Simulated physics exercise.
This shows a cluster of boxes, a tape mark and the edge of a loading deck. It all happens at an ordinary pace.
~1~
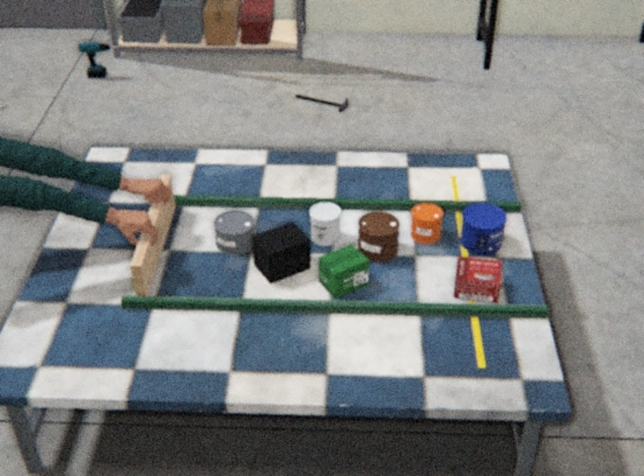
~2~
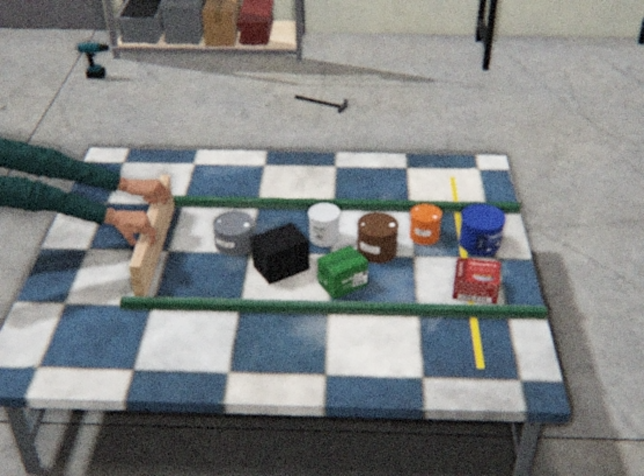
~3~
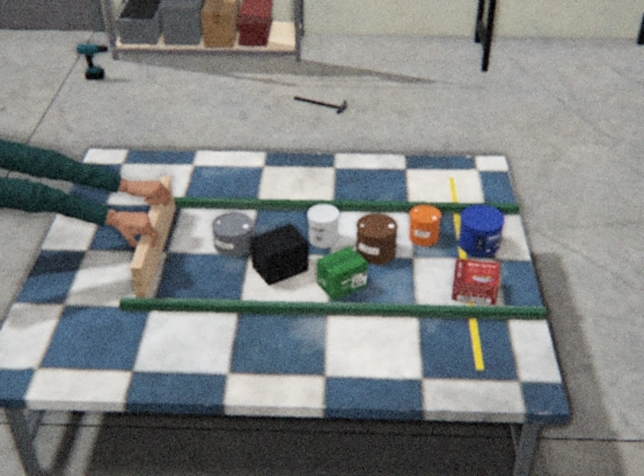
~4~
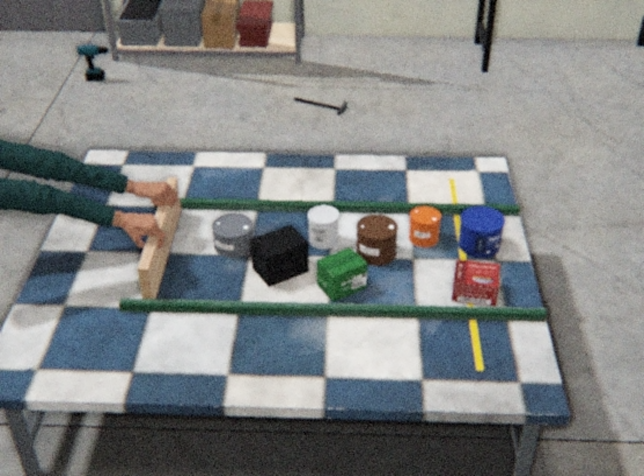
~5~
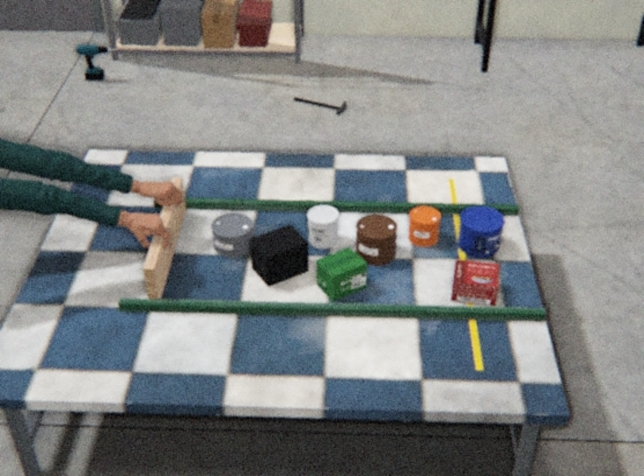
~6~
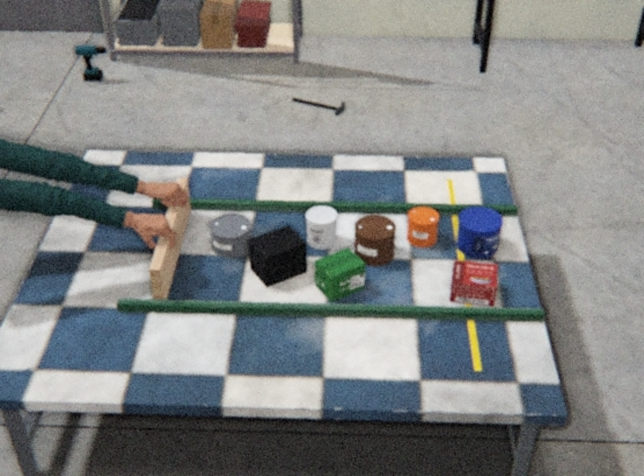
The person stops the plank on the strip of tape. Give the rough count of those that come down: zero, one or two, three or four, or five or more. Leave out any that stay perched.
The number that fall off is one or two.
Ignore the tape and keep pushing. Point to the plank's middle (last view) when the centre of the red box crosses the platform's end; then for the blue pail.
Its middle is around (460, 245) and around (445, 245).
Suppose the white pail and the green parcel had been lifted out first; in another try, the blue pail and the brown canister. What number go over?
The counts: 0 and 0.
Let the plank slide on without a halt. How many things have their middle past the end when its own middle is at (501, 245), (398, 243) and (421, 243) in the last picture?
Place by place, 4, 0 and 0.
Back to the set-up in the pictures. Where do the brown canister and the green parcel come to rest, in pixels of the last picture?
About (524, 249), and the other about (490, 292).
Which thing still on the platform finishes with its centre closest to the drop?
That is the red box.
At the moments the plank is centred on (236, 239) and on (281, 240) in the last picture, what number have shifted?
First 1, then 3.
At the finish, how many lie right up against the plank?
In contact: 4.
Soon after, none off yet; blue pail at rest near (479, 233); red box at rest near (474, 283); orange canister at rest near (423, 227).
After that, none off yet; blue pail at rest near (479, 233); red box at rest near (474, 283); orange canister displaced a little near (427, 226).
In the end, the number that fall off is one or two; gone, blue pail.
